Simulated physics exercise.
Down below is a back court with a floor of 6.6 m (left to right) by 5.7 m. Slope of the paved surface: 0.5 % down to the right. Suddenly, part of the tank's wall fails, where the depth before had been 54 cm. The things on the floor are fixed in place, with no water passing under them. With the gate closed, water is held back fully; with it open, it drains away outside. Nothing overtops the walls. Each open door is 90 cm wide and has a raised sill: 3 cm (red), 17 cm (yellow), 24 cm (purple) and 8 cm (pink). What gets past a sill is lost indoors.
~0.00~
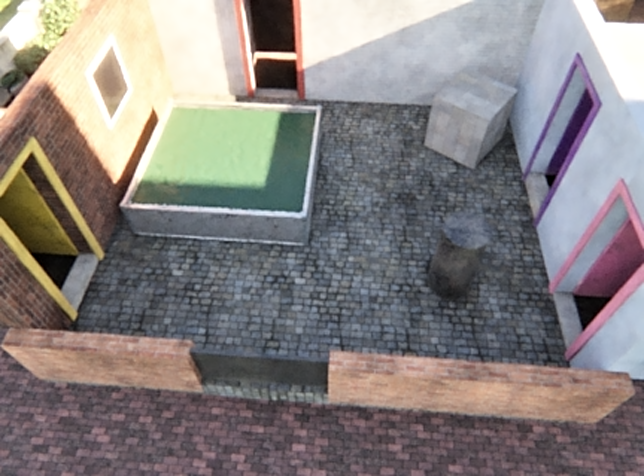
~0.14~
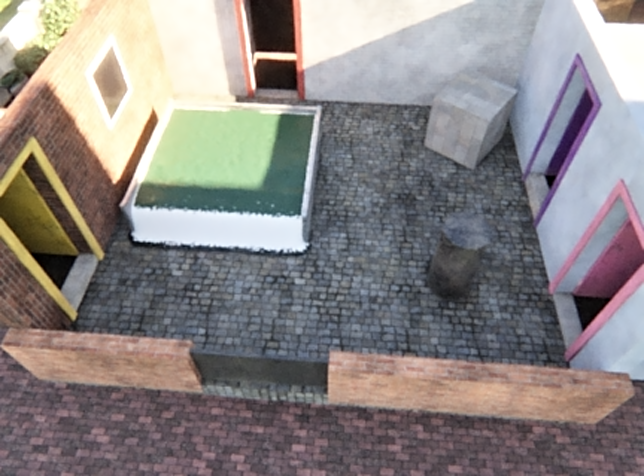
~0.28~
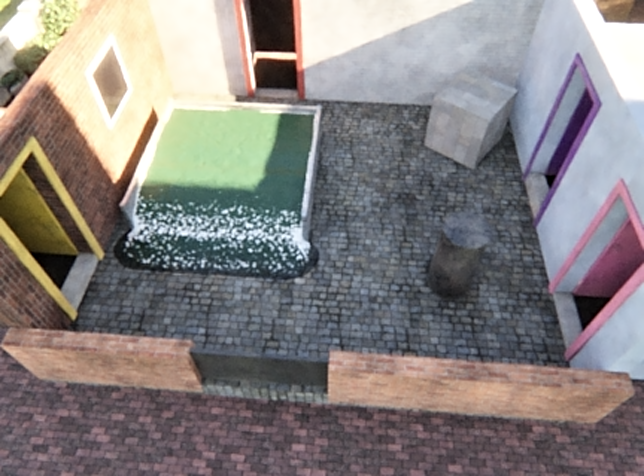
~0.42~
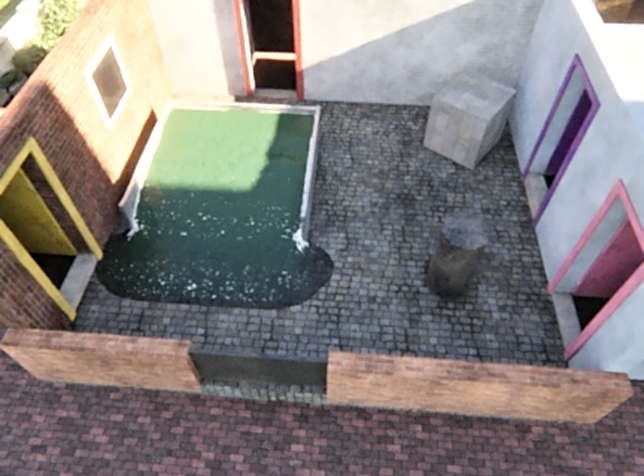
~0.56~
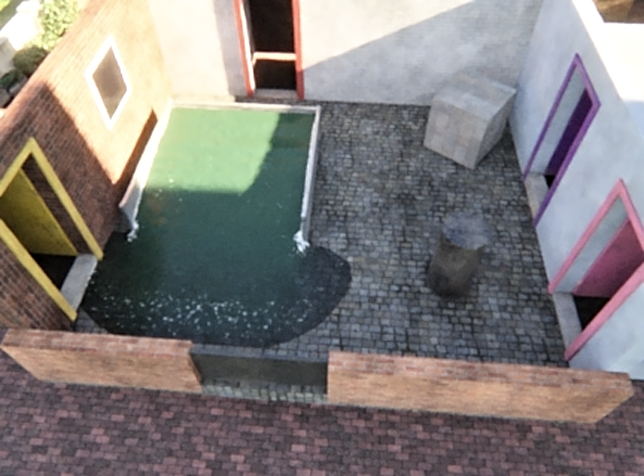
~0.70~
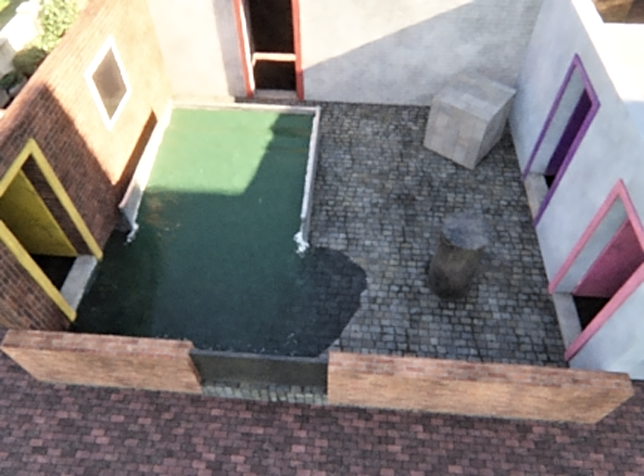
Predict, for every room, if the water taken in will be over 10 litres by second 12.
Prediction: For the red door, over 10 litres; for the yellow door, over 10 litres; for the purple door, not over 10 litres; for the pink door, over 10 litres.
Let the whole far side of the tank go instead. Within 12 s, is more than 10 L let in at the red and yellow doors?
Against that limit: Red past it, yellow under.
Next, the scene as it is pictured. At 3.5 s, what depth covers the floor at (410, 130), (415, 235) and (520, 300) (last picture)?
Around 0 cm, 2 cm and 5 cm, in the order given.
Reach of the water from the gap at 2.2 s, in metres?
That works out near 5.0 m.
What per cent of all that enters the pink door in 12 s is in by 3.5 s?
I'd say close to 10 percent.
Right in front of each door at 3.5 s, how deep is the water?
Centimetres: Red 0 / yellow 27 / purple 0 / pink 25.
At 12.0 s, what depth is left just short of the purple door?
Reading: Close to 9.0 cm.
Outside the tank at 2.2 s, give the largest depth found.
Max around 42 cm.
After 1.4 s water covers 30 % of the floor and is deepest (40 cm) near (197, 353); red door not reached, yellow door 14 cm at the sill, 0 L in, purple door not reached, pink door not reached.
After 2.2 s water covers 35 % of the floor and is deepest (42 cm) near (71, 357); red door not reached, yellow door 27 cm at the sill, 5 L in, purple door not reached, pink door not reached.
After 3.5 s water covers 50 % of the floor and is deepest (30 cm) near (554, 393); red door not reached, yellow door 27 cm at the sill, 72 L in, purple door not reached, pink door 25 cm at the sill, 38 L in.
After 7.0 s water covers 90 % of the floor and is deepest (22 cm) near (506, 177); red door 3 cm at the sill, 0 L in, yellow door 7 cm at the sill, 94 L in, purple door 5 cm at the sill, 0 L in, pink door 16 cm at the sill, 284 L in.
After 12.0 s water covers 100 % of the floor and is deepest (14 cm) near (509, 390); red door 8 cm at the sill, 18 L in, yellow door 8 cm at the sill, 94 L in, purple door 9 cm at the sill, 0 L in, pink door 11 cm at the sill, 338 L in.
